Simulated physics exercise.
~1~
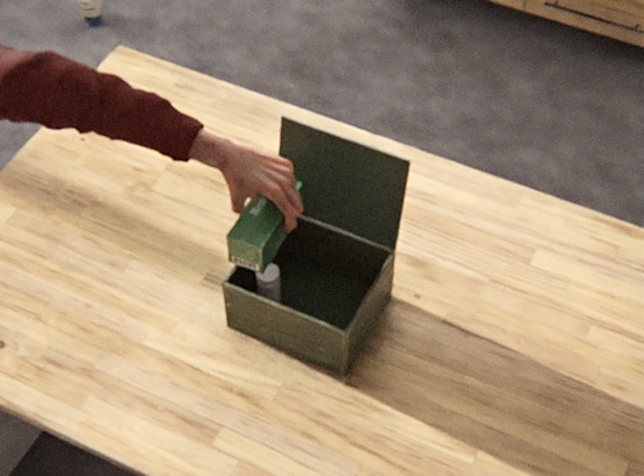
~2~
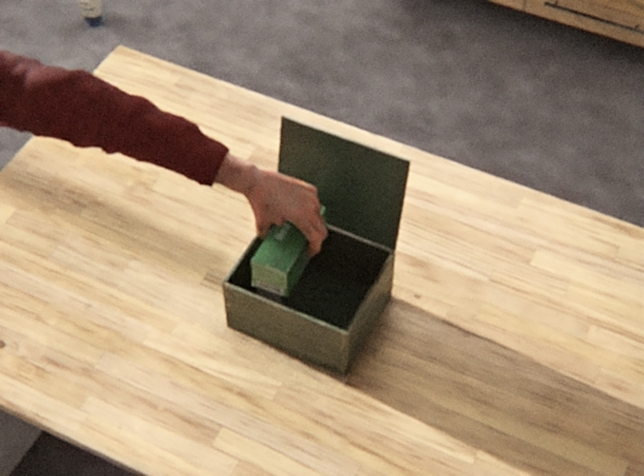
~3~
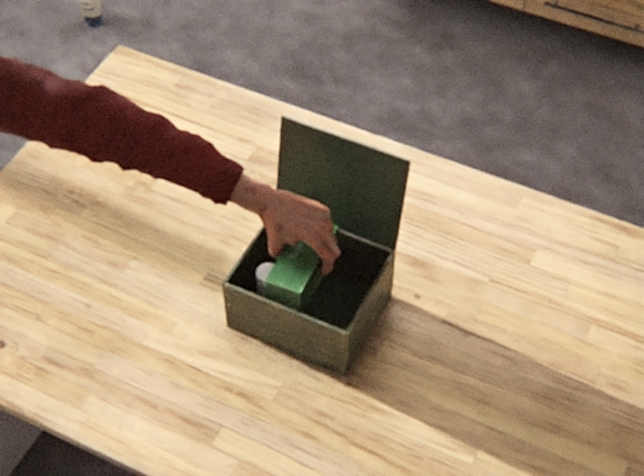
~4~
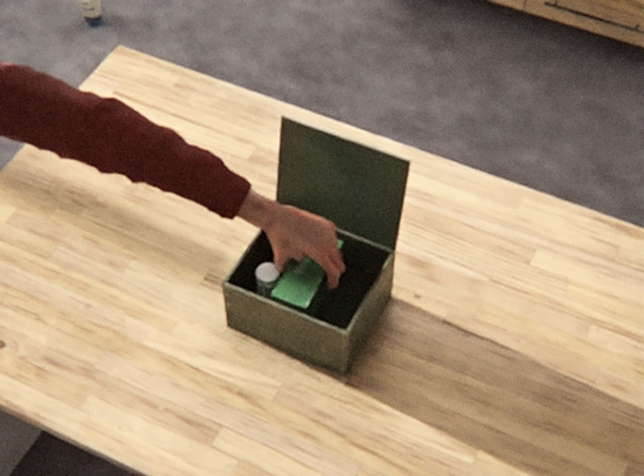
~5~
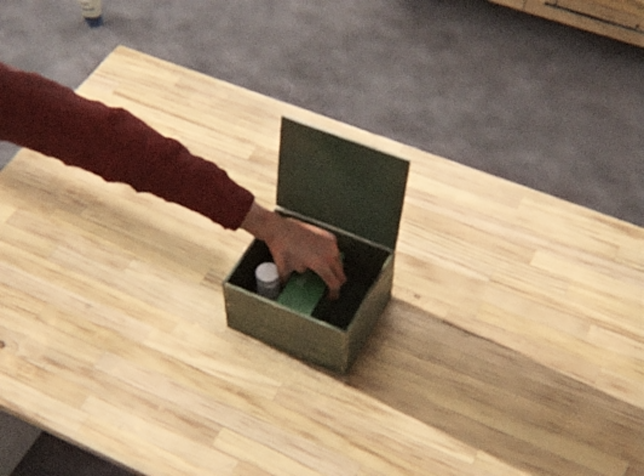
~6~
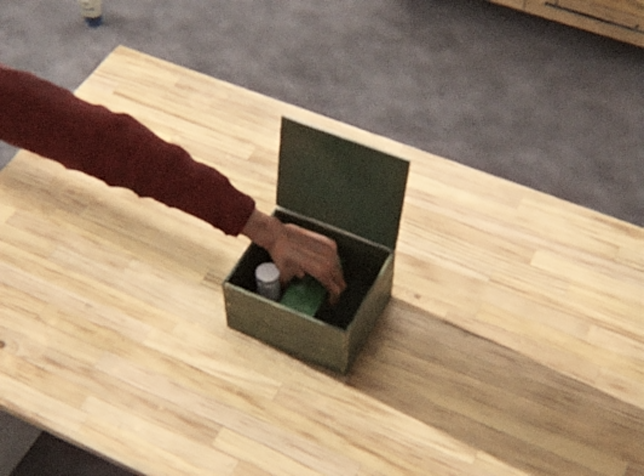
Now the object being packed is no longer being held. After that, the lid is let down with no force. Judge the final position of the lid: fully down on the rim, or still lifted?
Final position: Fully down on the rim.
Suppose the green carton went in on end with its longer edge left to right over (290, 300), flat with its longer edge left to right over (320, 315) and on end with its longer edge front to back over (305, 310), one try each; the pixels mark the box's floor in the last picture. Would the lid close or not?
In order, the lid fits down, then fits down, then gets blocked.
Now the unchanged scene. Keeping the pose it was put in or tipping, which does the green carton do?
Observation: The green carton keeps the set orientation.
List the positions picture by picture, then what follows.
The first frame shows on its way; green carton (266, 222); white shaker (269, 290).
The second frame shows on its way; green carton (290, 246).
The third frame shows on its way; green carton (303, 265).
The fourth frame shows on its way; green carton (308, 280).
The fifth frame shows on its way; white shaker (269, 290).
The sixth frame shows put in, still held; white shaker (269, 290).
Then, 1.40 s later than the last frame, lid 72° above the rim.
Then, 1.90 s later than the last frame, lid 35° above the rim.
When it is over, lid shut; both as before. End places, in pixels of the last picture, green carton near (310, 297).
